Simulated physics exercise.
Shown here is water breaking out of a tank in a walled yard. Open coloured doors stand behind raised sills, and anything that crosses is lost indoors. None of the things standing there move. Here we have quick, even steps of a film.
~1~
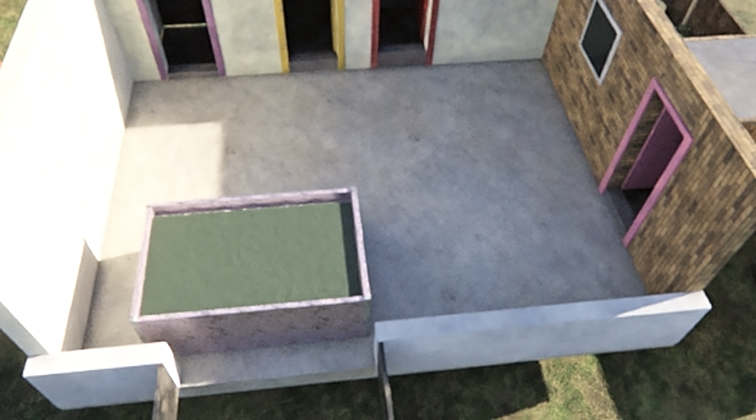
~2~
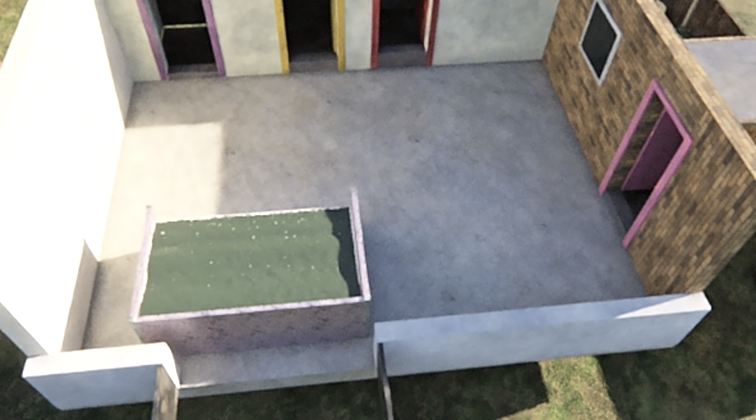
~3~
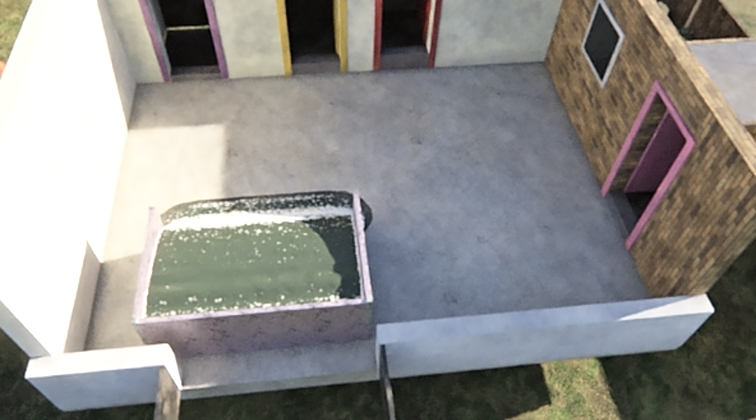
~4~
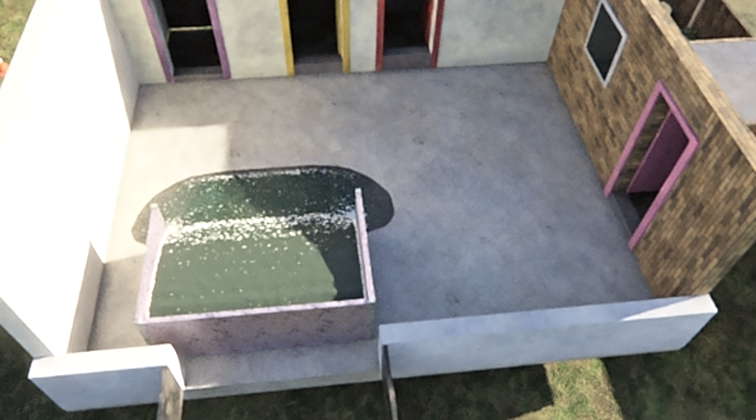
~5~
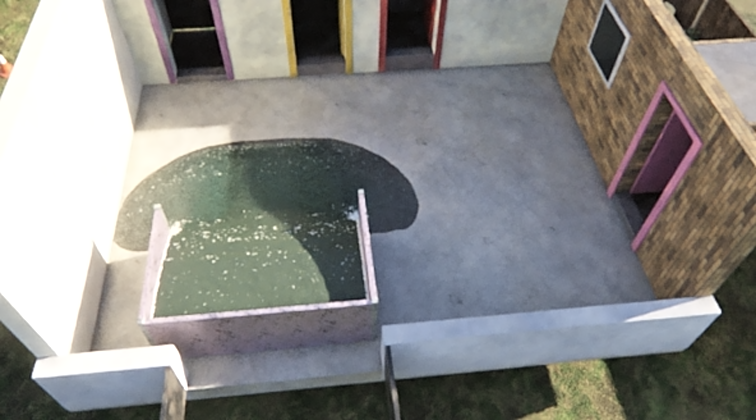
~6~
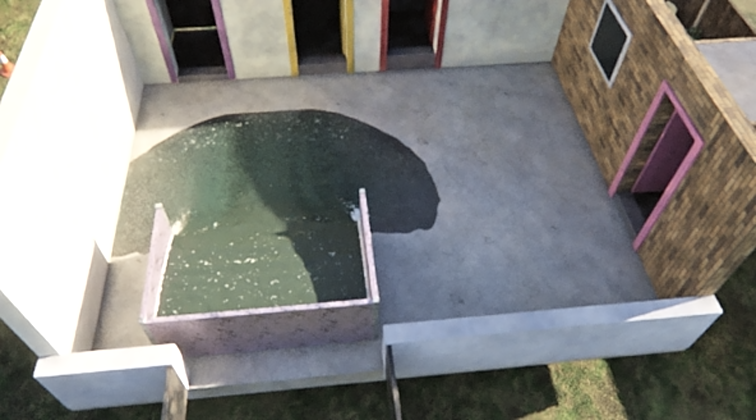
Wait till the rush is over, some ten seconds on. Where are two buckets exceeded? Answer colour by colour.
At the end, yellow door: More than two buckets; pink door: No more than two buckets; red door: No more than two buckets; purple door: More than two buckets.
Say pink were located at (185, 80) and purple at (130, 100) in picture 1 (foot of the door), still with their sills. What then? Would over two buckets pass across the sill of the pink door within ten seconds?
I reckon the pink door tops it.
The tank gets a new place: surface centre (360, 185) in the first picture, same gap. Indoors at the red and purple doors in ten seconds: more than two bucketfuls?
I'd say the red one tops the threshold while the purple one tops the threshold.
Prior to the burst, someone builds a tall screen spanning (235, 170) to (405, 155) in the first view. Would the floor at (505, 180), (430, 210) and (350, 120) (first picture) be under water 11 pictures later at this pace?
Log, spots one to three: Swamped; swamped; spared.
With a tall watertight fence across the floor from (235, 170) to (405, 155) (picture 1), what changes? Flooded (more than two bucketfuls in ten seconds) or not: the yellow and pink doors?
Note: Yellow remains short; pink crosses the line.
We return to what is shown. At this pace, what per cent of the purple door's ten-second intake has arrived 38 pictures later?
Share by then: 100 in a hundred.
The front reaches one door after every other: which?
It's the door marked pink.
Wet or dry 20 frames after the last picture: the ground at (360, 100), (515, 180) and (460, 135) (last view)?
Result, in the order given: Wetted / not wetted / wetted.
A moment on, water covers 50 % of the floor; the yellow door over two buckets in, the pink door not reached, the red door wet at the sill, nothing in, the purple door over two buckets in.
Next, water covers 55 % of the floor; the yellow door far over two buckets in, the pink door not reached, the red door wet at the sill, nothing in, the purple door far over two buckets in.
Then, water covers 60 % of the floor; the yellow door far over two buckets in, the pink door not reached, the red door wet at the sill, nothing in, the purple door far over two buckets in.
Later, water covers 85 % of the floor; the yellow door far over two buckets in, the pink door wet at the sill, nothing in, the red door wet at the sill, nothing in, the purple door far over two buckets in.
In the end, water covers 95 % of the floor; the yellow door far over two buckets in, the pink door wet at the sill, nothing in, the red door wet at the sill, nothing in, the purple door far over two buckets in.
